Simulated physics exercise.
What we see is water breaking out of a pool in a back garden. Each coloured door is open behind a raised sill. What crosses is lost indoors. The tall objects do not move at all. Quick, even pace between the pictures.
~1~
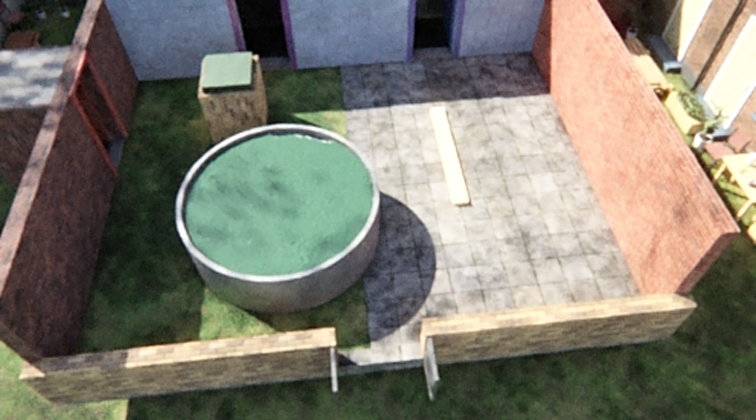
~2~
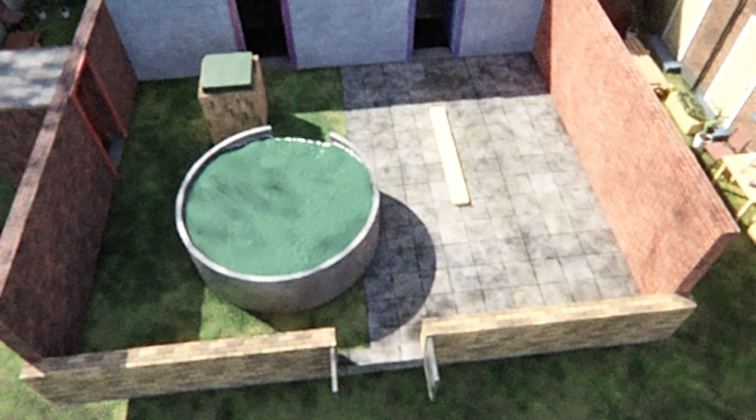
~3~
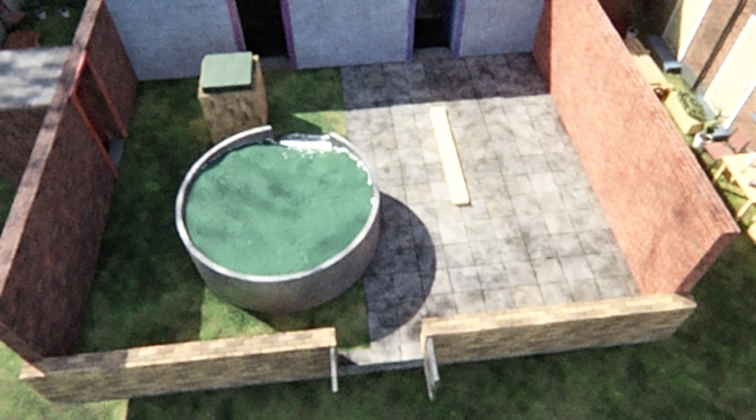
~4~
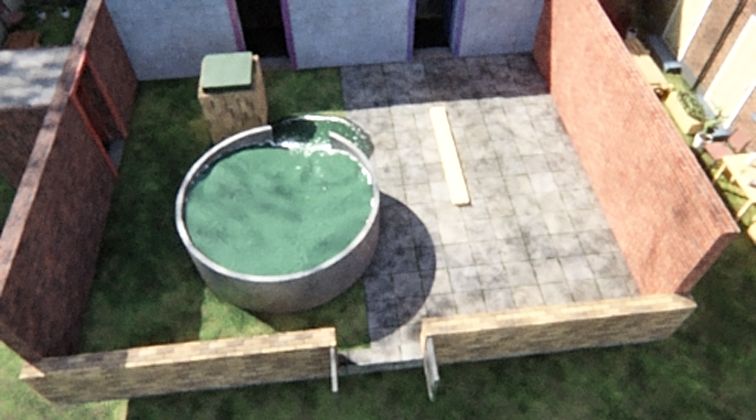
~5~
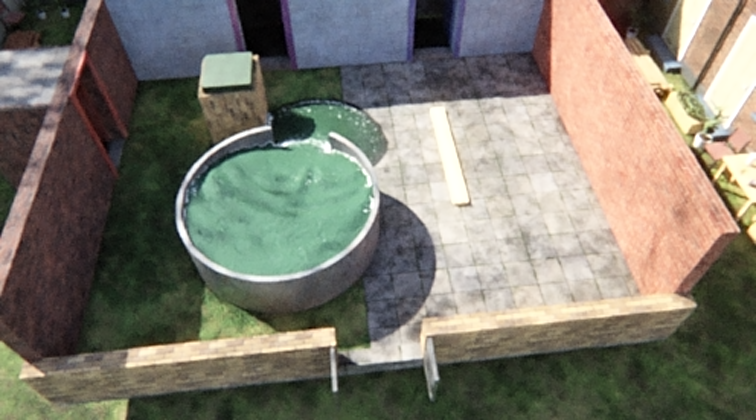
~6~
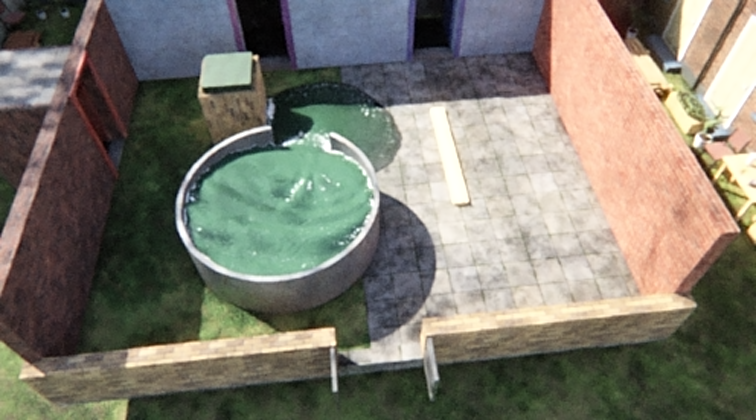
In this clip, a round pool of green water sits whole in a walled back garden, then a gap opens in its far side and water pours out, spreading in a dark pool across the grass and paving behind it.
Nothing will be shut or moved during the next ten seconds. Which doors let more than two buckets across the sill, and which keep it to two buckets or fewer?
The blue door will top two buckets; the purple door will top two buckets; the red door will top two buckets.
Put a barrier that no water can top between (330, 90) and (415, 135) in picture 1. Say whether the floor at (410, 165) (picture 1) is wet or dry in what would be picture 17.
Submerged.
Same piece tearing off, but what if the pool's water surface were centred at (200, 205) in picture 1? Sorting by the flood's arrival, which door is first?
Answer: The red door.
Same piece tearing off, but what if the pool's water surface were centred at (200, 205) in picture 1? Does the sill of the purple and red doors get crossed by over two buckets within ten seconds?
I'd expect the purple door to fall short and the red door to cross the line.
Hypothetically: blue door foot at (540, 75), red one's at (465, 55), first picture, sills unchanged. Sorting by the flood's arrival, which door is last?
The one in blue.
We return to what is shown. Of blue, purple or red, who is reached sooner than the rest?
That would be the purple-painted one.
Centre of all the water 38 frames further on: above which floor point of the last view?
The water centres close to (350, 159).
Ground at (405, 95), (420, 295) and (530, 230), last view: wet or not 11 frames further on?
Point 1: Drenched; point 2: Not wet; point 3: Not wet.
A moment on, water covers 25 % of the floor; the blue door not reached, the purple door under two buckets in, the red door not reached.
Next, water covers 35 % of the floor; the blue door under two buckets in, the purple door over two buckets in, the red door not reached.
Then, water covers 45 % of the floor; the blue door over two buckets in, the purple door far over two buckets in, the red door not reached.
Later, water covers 75 % of the floor; the blue door over two buckets in, the purple door far over two buckets in, the red door under two buckets in.
In the end, water covers 95 % of the floor; the blue door over two buckets in, the purple door far over two buckets in, the red door over two buckets in.
